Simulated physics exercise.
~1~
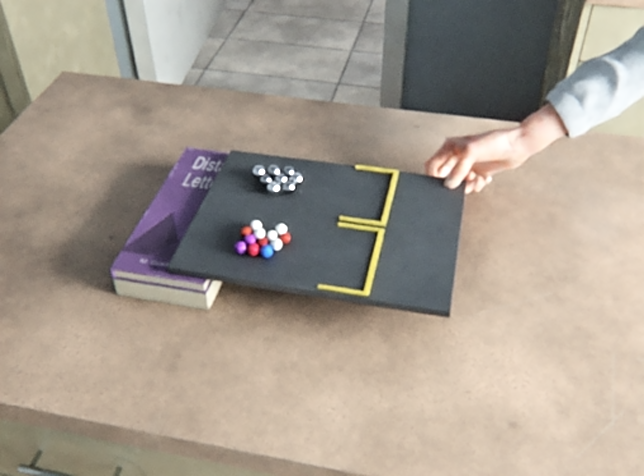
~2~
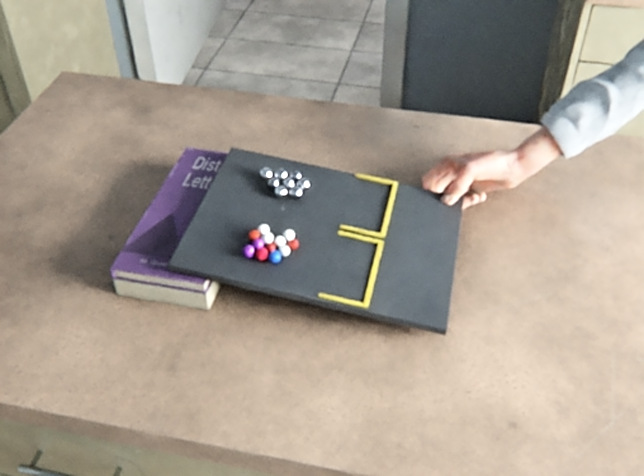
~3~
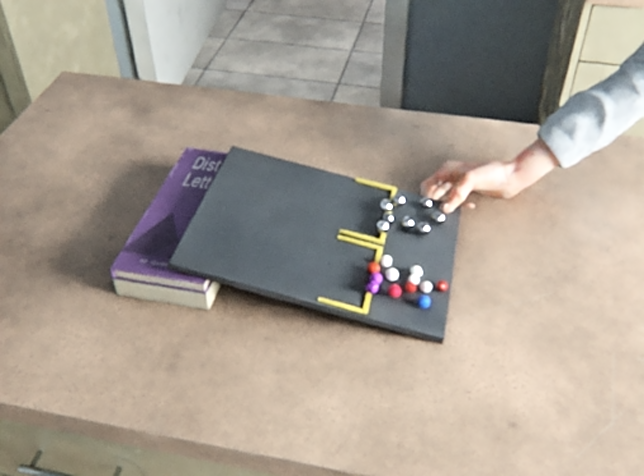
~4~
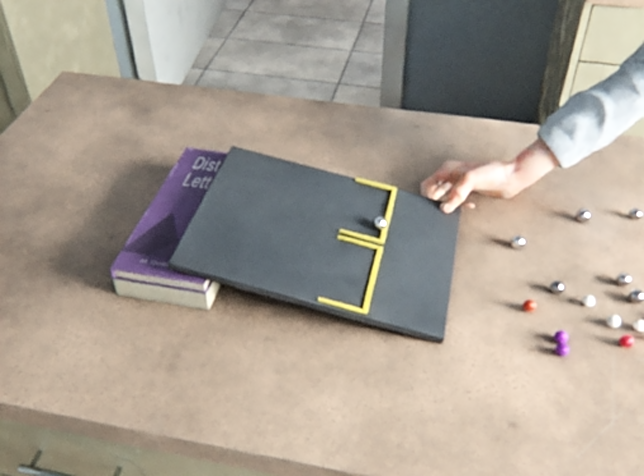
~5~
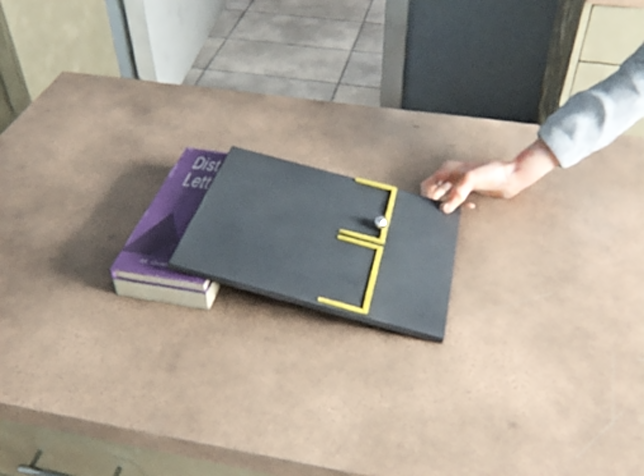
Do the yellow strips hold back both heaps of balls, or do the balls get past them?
The balls get past the strips in both lots. All of the coloured ones and most of the silver ones go by, with a single silver ball left at the far strip.
